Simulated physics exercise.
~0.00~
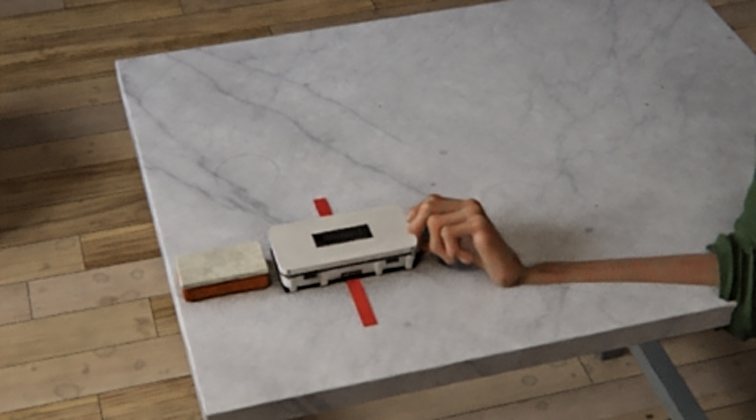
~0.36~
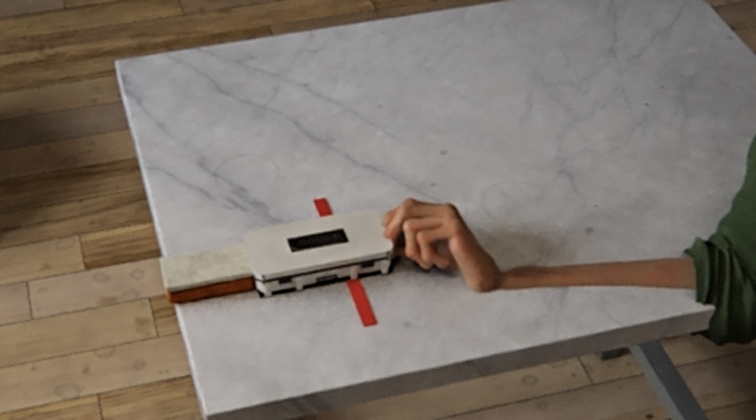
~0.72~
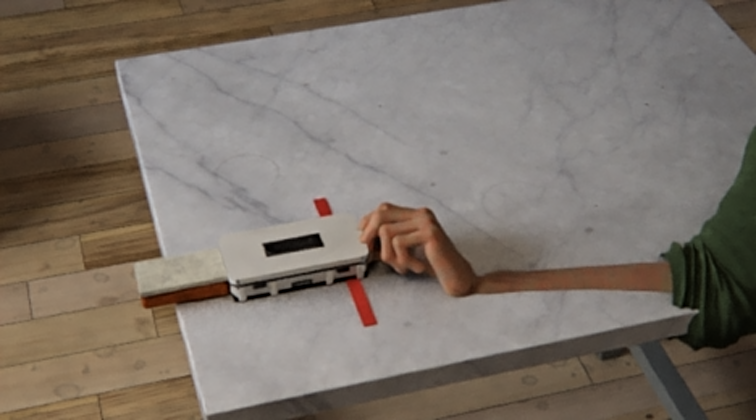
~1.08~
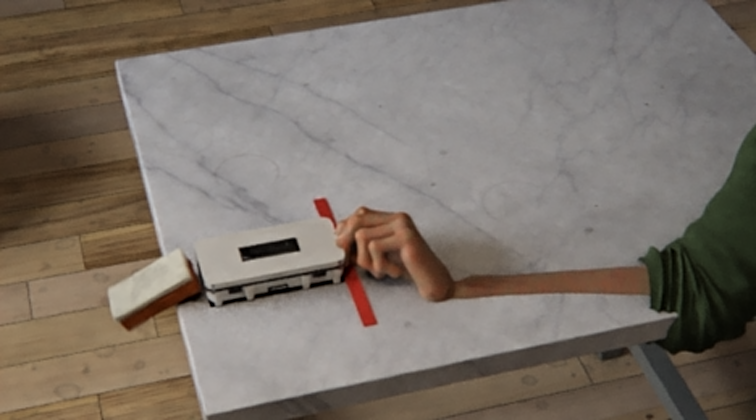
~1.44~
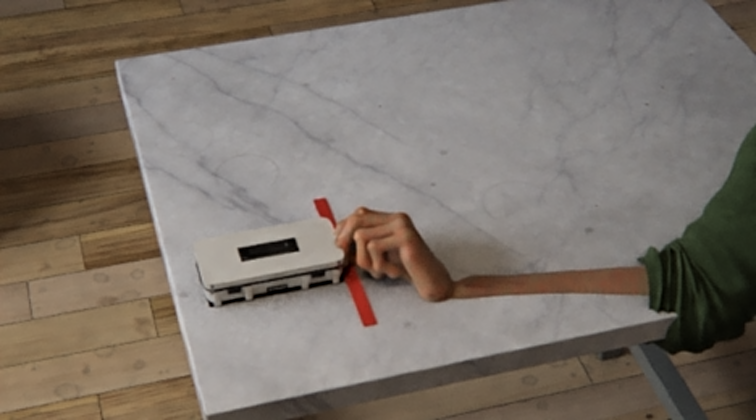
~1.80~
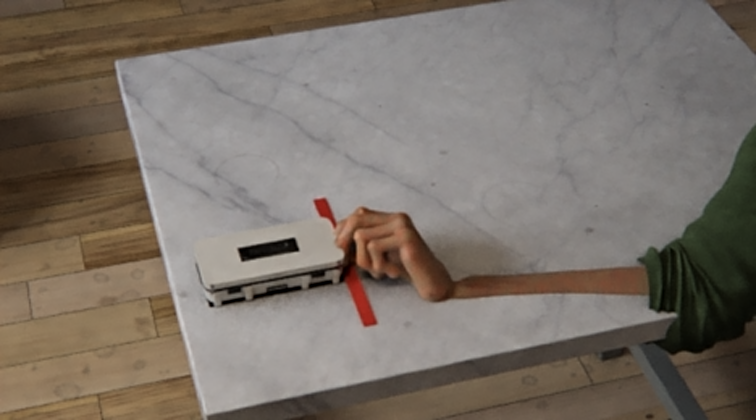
In the video, a hand pushes a white case leftward across a marble table, past a red tape mark, shoving an orange sponge ahead of it until the sponge tips over the left edge and drops out of sight, leaving the case and hand at rest on the table.
